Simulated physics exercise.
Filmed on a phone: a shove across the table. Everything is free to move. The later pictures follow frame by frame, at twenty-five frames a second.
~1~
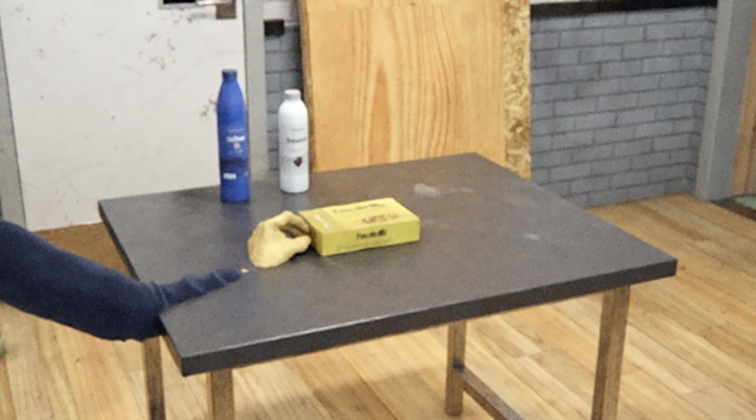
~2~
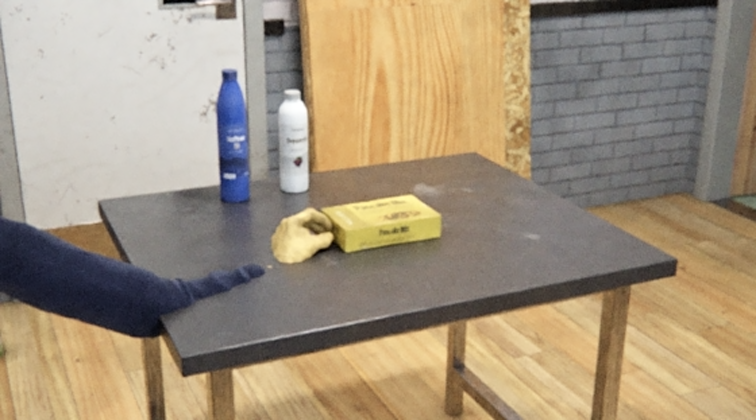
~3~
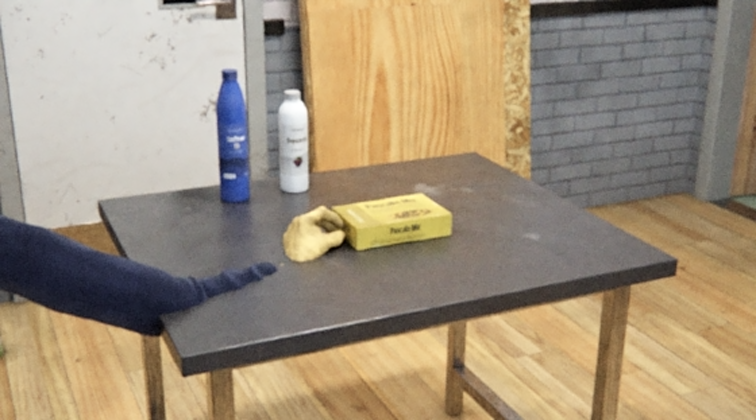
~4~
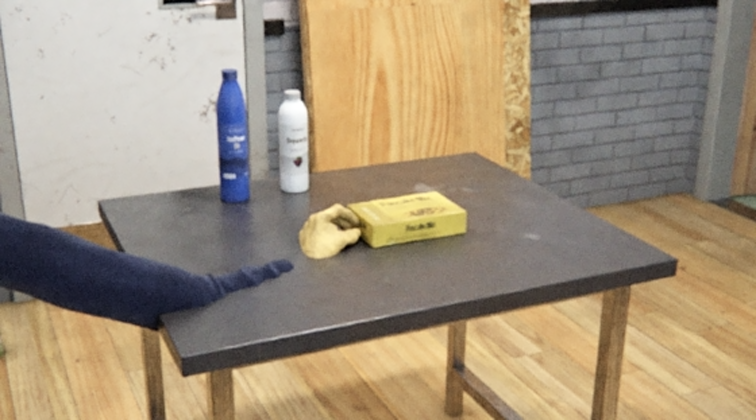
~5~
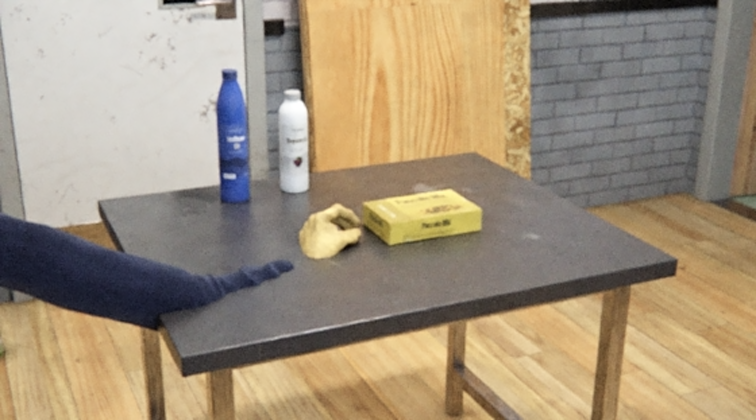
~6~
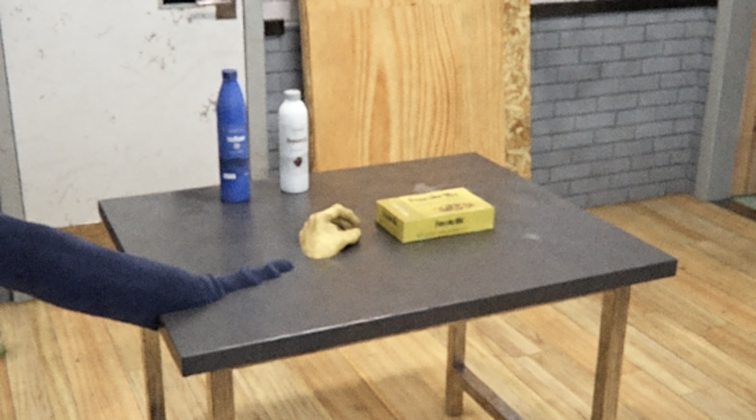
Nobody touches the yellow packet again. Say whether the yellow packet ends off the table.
The yellow packet stays on the table.
Then, 0.10 s later than the last frame, yellow packet moved a little near (455, 211).
Then, 0.20 s later than the last frame, yellow packet moved about its own width near (461, 210).
When it is over, moved from the start, yellow packet. End places, in pixels of the last picture, yellow packet near (461, 210).
